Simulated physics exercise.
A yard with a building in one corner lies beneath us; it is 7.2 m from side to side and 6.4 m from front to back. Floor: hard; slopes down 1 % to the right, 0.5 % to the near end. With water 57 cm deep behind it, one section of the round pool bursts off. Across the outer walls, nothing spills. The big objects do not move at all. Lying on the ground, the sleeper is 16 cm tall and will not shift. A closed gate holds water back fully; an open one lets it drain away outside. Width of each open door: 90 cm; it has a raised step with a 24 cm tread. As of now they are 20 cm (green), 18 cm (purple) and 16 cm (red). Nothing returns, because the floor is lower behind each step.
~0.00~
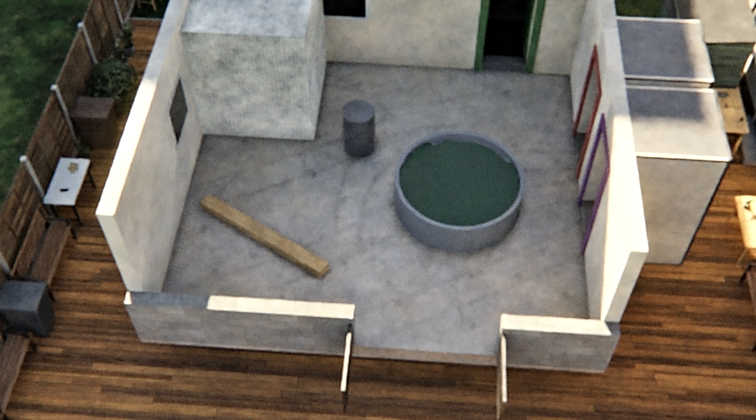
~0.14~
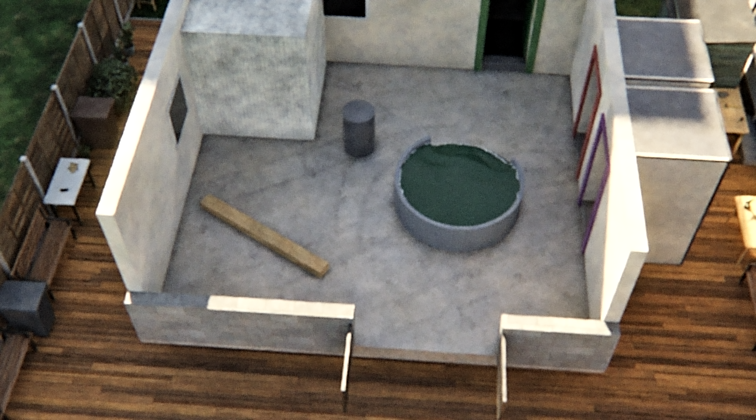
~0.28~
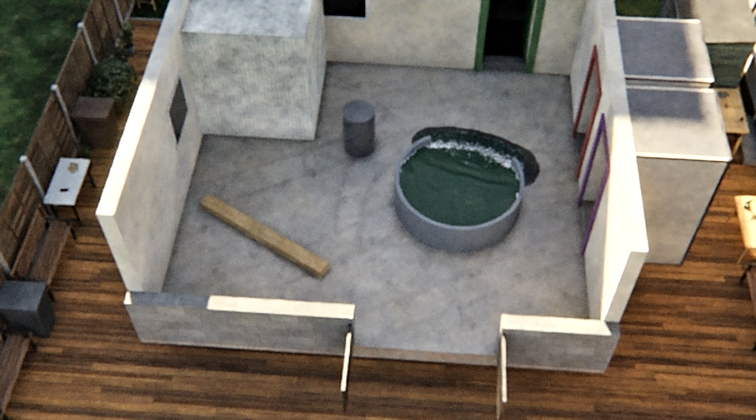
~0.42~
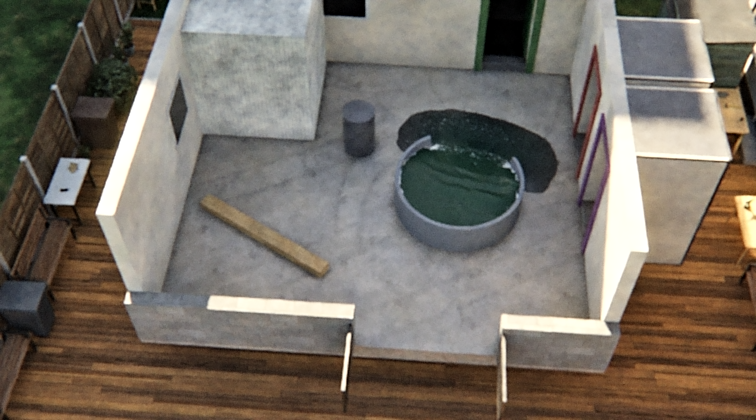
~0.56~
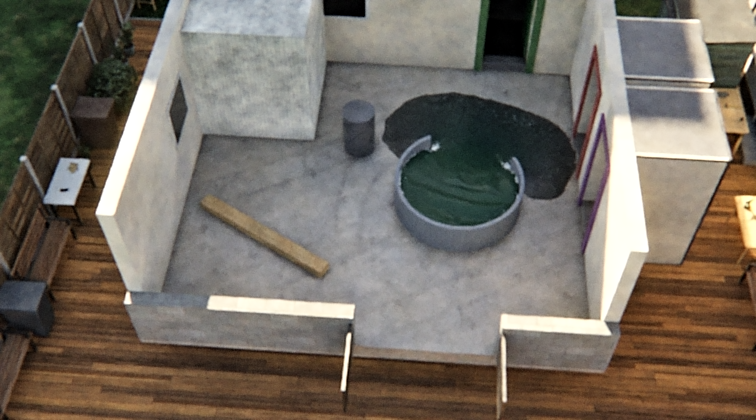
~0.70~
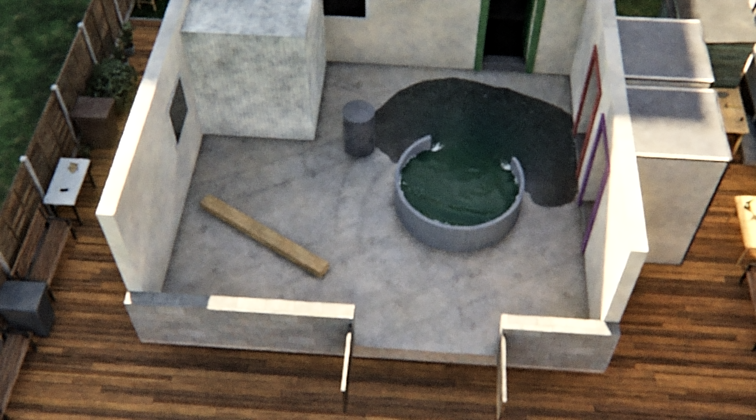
In a walled concrete yard seen from above, dark green water lies still in a round pool until part of its far rim opens, and water pours out, spreading across the floor behind the pool and toward both sides.
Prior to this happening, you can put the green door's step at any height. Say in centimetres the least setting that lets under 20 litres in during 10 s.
It should be set to roughly 24 cm.
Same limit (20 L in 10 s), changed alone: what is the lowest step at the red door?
Red would need about 13.0 cm on its own.
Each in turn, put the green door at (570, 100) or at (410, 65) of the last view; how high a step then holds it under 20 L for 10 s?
Around 27 and 12.5 cm respectively.
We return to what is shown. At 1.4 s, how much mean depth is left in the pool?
Near 33 cm, averaged.
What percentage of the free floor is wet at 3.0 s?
Wet share: Near 30 %.
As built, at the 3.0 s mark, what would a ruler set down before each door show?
Depths in cm: Green 25, purple 2, red 14.
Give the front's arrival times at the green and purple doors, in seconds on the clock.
The flood turns up at green at 0.9 s and at purple at 1.2 s.
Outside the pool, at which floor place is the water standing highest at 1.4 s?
At about pixel (562, 77).
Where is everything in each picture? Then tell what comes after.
Still water, 57 cm deep, in the round pool at (459, 181); the green door at (508, 34) is dry, in the first frame.
The gap is on the far side, the front 0.3 m out at a hidden place; the back of the round pool holds 57 cm, in the second frame.
The gap is on the far side, the front 0.7 m out at (427, 131); the back of the round pool holds 57 cm, in the third frame.
Water pours out on the far side and has run 1.2 m, to (533, 136); about 6 cm deep outside, 57 cm at the back, in the fourth frame.
The gap is on the far side, the front 1.6 m out at (551, 125); the back of the round pool holds 57 cm, in the fifth frame.
Water pours out on the far side and has run 2.0 m, to (451, 81); about 4 cm deep outside, 51 cm at the back; 0.6 m in a straight line remain to the green door at (508, 34), in the sixth frame.
After 1.4 s water covers 25 % of the floor, deepest (38 cm) near (562, 77); 27 cm at the green door, 0 litres in over its 20 cm step.
After 3.0 s water covers 30 % of the floor, deepest (26 cm) near (537, 88); 25 cm at the green door, 41 litres in over its 20 cm step.
After 10.0 s water covers 75 % of the floor, deepest (10 cm) near (560, 347); 7 cm at the green door, 49 litres in over its 20 cm step.
At the green door as built, the water arrived by 1.0 s and peaked near 31 cm at 2.4 s.
With a step of 21 cm, 40 litres would have come in within the 10 s; with 28 cm, 4 litres. So under 20 litres takes about 24 cm.
